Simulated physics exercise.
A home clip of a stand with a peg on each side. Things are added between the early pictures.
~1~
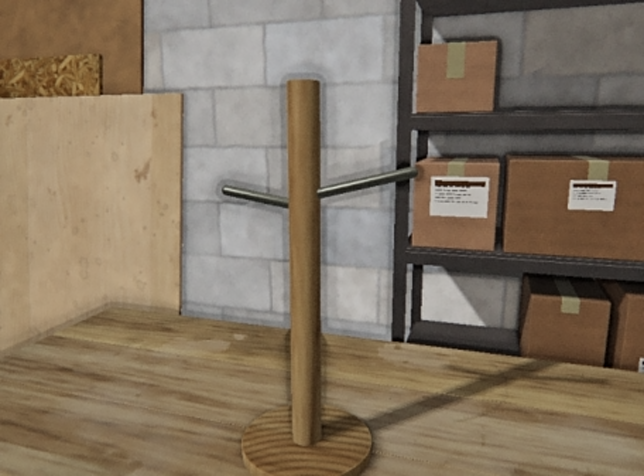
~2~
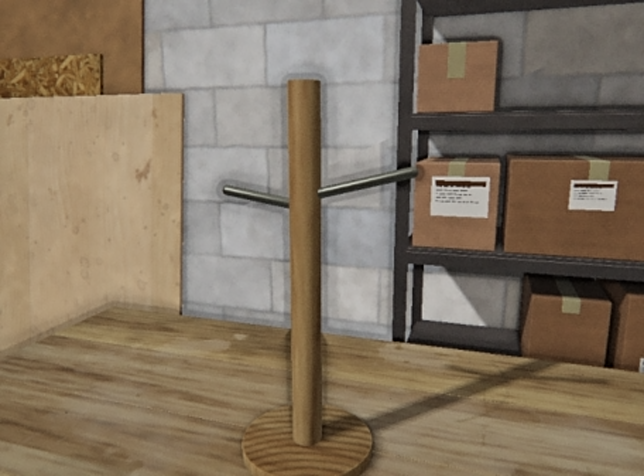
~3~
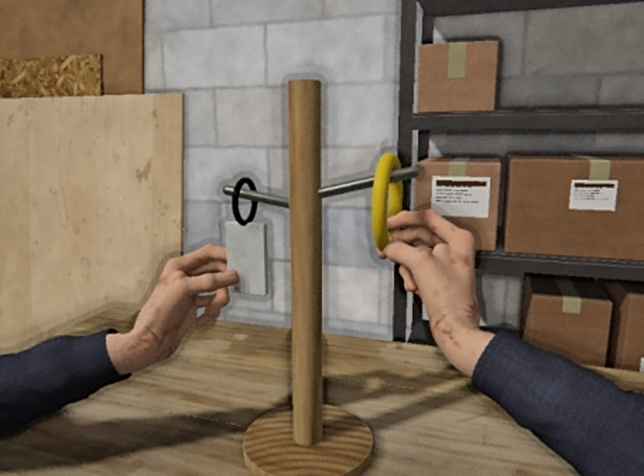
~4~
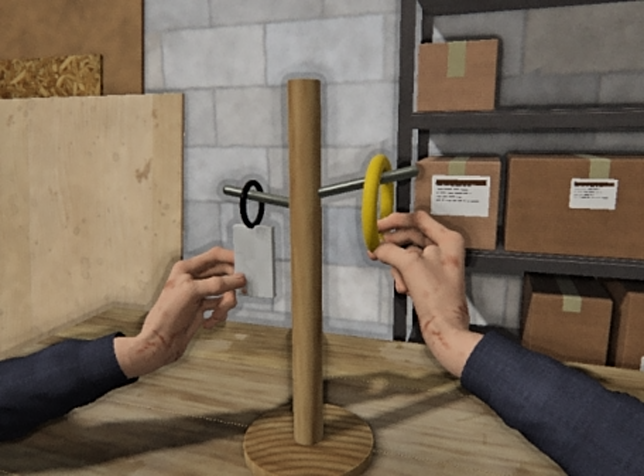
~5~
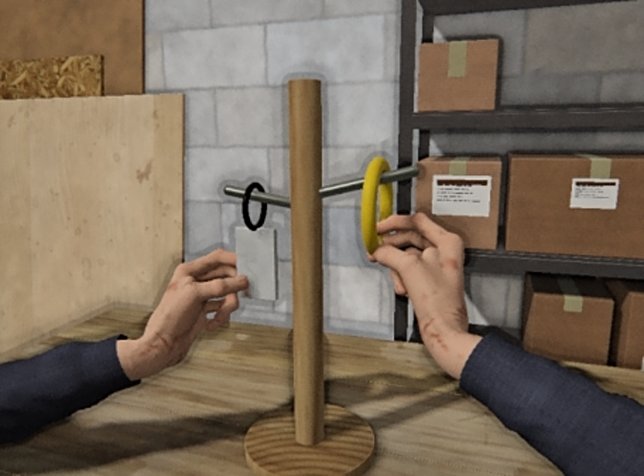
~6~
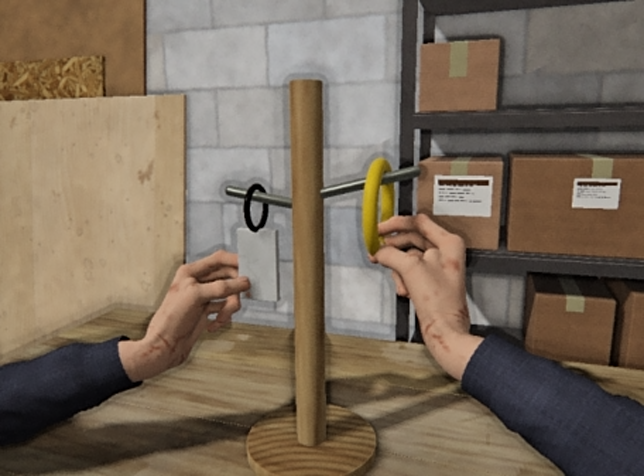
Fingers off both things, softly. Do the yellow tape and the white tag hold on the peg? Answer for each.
The yellow tape remains hooked, the white tag remains hooked.
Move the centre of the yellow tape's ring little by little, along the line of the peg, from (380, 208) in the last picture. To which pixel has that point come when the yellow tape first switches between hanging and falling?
Close to (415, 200).
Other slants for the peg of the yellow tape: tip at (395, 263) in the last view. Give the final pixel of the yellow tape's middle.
Close to (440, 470).
Then, 0.12 s later than the last frame, yellow tape at rest near (380, 210); white tag at rest near (258, 244).
Then, 0.40 s later than the last frame, yellow tape at rest near (376, 211); white tag at rest near (259, 244).
When it is over, the yellow tape stays on its peg, near (372, 211); the white tag stays on its peg, near (260, 244).
